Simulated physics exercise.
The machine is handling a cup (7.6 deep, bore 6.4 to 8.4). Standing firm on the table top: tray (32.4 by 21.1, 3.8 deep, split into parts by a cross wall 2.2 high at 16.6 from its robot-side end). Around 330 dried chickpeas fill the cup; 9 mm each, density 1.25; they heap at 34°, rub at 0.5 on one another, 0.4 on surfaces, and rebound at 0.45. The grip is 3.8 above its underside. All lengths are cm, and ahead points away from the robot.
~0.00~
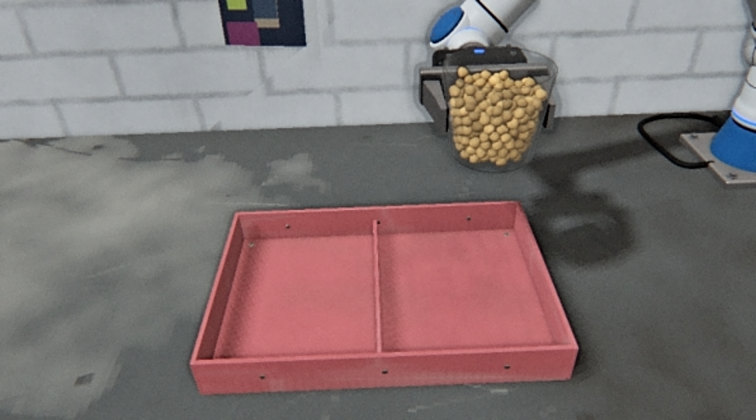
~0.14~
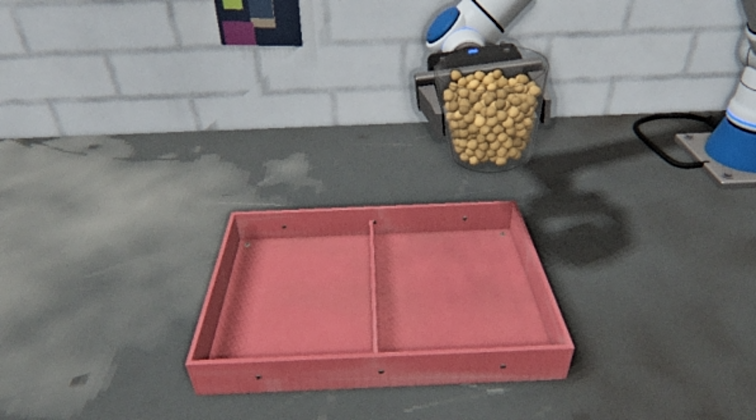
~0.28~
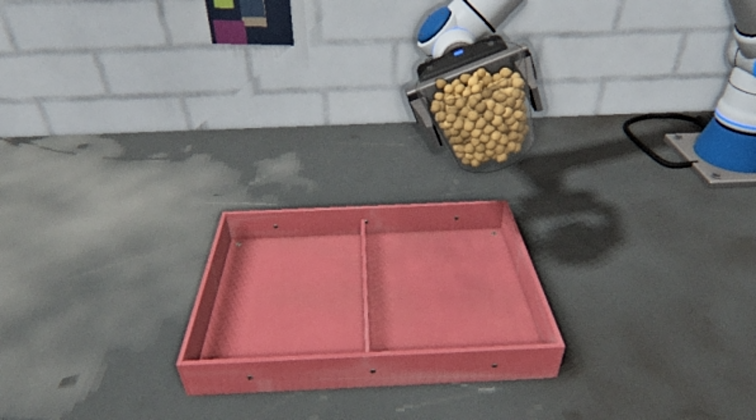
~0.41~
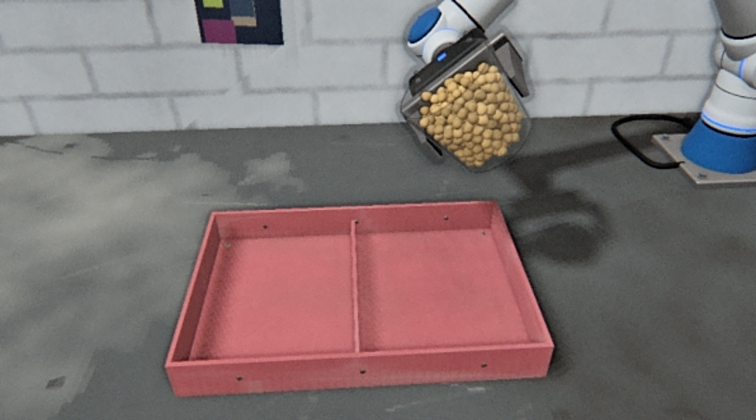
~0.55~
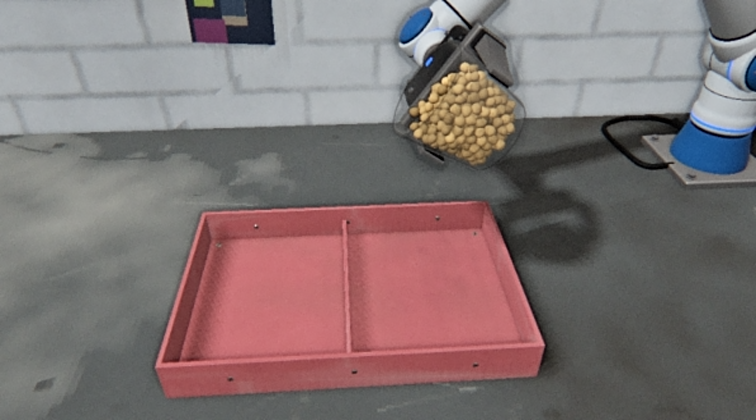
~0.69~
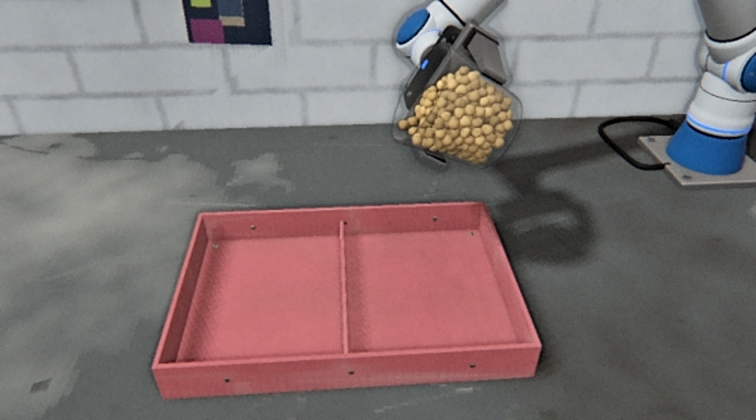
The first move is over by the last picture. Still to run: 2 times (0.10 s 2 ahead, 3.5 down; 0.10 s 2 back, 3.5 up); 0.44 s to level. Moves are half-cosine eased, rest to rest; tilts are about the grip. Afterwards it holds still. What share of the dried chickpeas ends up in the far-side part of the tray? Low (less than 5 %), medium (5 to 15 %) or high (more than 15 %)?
A medium share, 5 to 15 %, ends in the far-side part of the tray.
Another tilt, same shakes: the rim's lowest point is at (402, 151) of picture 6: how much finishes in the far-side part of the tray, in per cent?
Some 30 per cent.
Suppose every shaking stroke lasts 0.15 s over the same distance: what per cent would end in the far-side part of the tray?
Then about 0 per cent.
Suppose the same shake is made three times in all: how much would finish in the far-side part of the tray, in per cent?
Then about 15 per cent.
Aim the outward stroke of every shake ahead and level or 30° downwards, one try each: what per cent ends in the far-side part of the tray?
Some 35 and 20 per cent.
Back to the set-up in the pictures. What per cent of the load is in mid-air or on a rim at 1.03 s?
Some 3 per cent.
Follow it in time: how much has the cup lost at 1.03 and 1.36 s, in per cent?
In turn: 5, 15.
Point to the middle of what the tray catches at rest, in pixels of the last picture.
At about (294, 285).
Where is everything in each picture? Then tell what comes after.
Cup middle at (495, 113), level; upper third of the load around (497, 96), from x 455 to 540, top at y 70; 332 in the cup, in the first picture.
Cup middle at (491, 113), tilted 6° forward; upper third of the load around (494, 97), from x 450 to 535, top at y 75, in the second picture.
Cup middle at (482, 113), tilted 21° forward; upper third of the load around (488, 95), from x 435 to 525, top at y 75, in the third picture.
Cup middle at (472, 113), tilted 39° forward; upper third of the load around (481, 96), from x 425 to 520, top at y 70, in the fourth picture.
Cup middle at (463, 114), tilted 54° forward; upper third of the load around (471, 95), from x 415 to 510, top at y 70, in the fifth picture.
Cup middle at (460, 114), tilted 60° forward; upper third of the load around (466, 97), from x 405 to 505, top at y 70; 332 in the cup, in the sixth picture.
By 1.03 s, tilted 60° forward, highest piece 20 above the table; 312 in the cup, 9 in the far-side part, 11 in flight or on a rim.
By 1.36 s, tilted 19° forward, highest piece 24 above the table; 284 in the cup, 32 in the far-side part, 14 in the robot-side part, 2 in flight or on a rim.
By 1.73 s, level, highest piece 25 above the table; 284 in the cup, 32 in the far-side part, 15 in the robot-side part, 1 on the table or floor.
By 2.78 s, level, highest piece 25 above the table; 284 in the cup, 32 in the far-side part, 15 in the robot-side part, 1 on the table or floor.
Final count, 284 in the cup, 32 in the far-side part, 15 in the robot-side part, 1 on the table or floor. That is 10 % in the far-side part of the tray.
